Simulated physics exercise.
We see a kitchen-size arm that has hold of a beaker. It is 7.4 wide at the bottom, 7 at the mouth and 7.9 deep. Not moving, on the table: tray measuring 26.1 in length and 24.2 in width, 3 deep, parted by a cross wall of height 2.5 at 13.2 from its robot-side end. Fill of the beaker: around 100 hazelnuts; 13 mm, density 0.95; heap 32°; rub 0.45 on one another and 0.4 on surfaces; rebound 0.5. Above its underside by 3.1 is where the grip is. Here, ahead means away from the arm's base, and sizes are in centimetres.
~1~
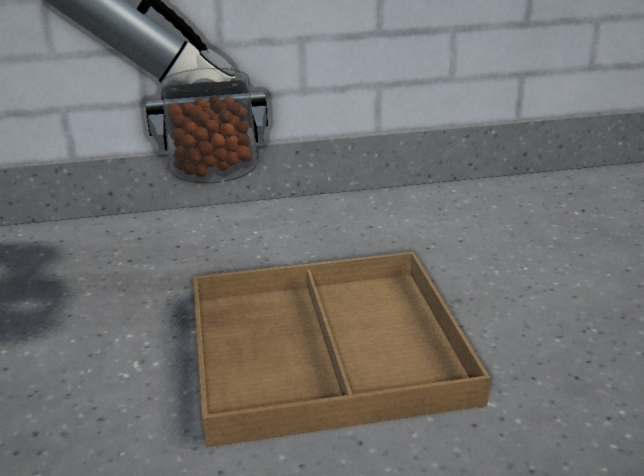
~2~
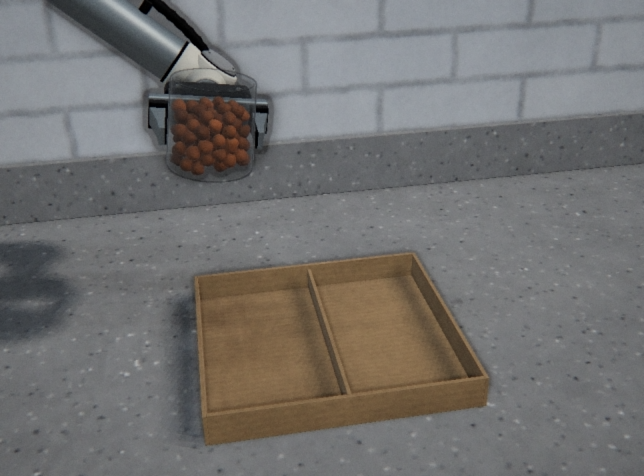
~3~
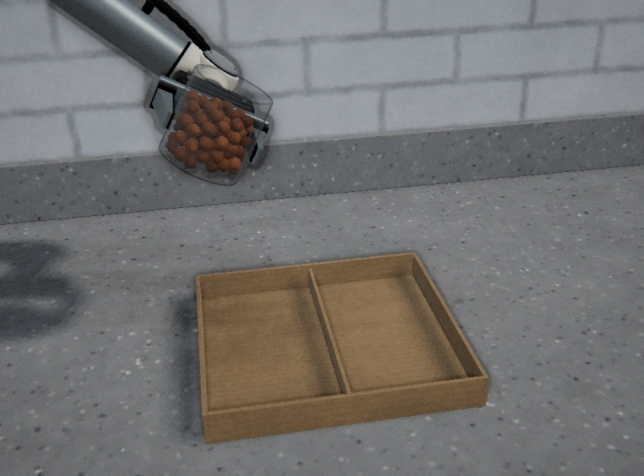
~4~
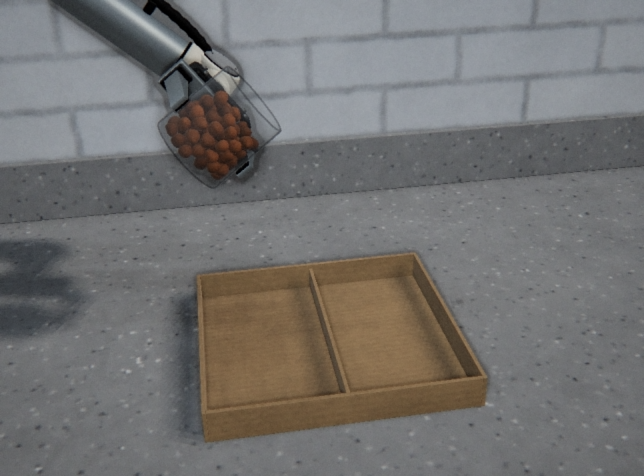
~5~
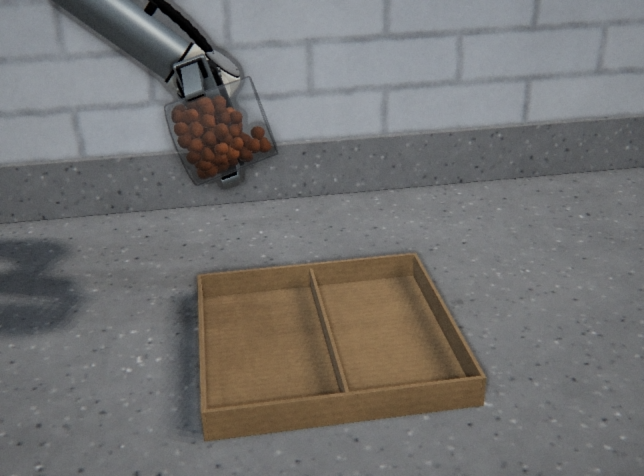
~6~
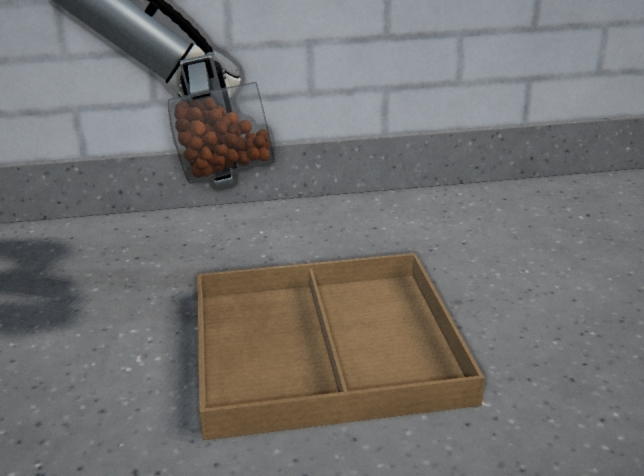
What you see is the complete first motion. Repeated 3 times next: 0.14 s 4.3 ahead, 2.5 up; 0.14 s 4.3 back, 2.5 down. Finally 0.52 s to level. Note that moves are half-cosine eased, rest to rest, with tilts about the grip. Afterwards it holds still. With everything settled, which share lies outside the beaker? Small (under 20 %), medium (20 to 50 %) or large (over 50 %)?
Large.
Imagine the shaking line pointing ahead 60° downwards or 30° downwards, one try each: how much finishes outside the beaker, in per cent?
About 15 and 50 per cent.
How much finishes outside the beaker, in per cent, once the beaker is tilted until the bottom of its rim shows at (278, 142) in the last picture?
Estimate: About 60 per cent.
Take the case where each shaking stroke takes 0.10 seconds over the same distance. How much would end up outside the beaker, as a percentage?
About 100 per cent in that case.
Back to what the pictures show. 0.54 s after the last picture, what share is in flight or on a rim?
Estimated fraction: Near 21 %.
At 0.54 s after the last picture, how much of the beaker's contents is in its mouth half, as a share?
Something near 95 per cent is there.
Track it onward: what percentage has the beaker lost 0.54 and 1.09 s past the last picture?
The share out is 75 per cent at the earlier time and 90 per cent at the later one.
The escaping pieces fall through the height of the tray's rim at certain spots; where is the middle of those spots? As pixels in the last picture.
(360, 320).
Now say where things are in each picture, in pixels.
The first frame shows beaker middle at (210, 126), level; upper third of the load around (210, 119), from x 175 to 245, top at y 100; 95 in the beaker.
The second frame shows beaker middle at (212, 126), tilted 8° forward; upper third of the load around (210, 117), from x 180 to 245, top at y 105.
The third frame shows beaker middle at (216, 126), tilted 28° forward; upper third of the load around (208, 117), from x 175 to 245, top at y 100.
The fourth frame shows beaker middle at (220, 128), tilted 53° forward; upper third of the load around (207, 117), from x 170 to 250, top at y 100.
The fifth frame shows beaker middle at (221, 131), tilted 73° forward; upper third of the load around (204, 117), from x 175 to 265, top at y 100.
The sixth frame shows beaker middle at (221, 132), tilted 81° forward; upper third of the load around (198, 119), from x 180 to 265, top at y 105; 95 in the beaker.
Then, 0.54 s later, tilted 81° forward, highest piece 25 above the table; 38 in the far-side part, 25 in the beaker, 11 in the robot-side part, 1 on the table or floor, 20 in flight or on a rim.
Then, 1.09 s later, tilted 43° forward, highest piece 24 above the table; 60 in the far-side part, 23 in the robot-side part, 9 in the beaker, 3 on the table or floor.
Then, 1.56 s later, level, highest piece 25 above the table; 60 in the far-side part, 23 in the robot-side part, 9 in the beaker, 3 on the table or floor.
Then, 2.61 s later, level, highest piece 25 above the table; 60 in the far-side part, 23 in the robot-side part, 9 in the beaker, 3 on the table or floor.
At rest, 60 in the far-side part, 23 in the robot-side part, 9 in the beaker, 3 on the table or floor. That is 91 % outside the beaker.
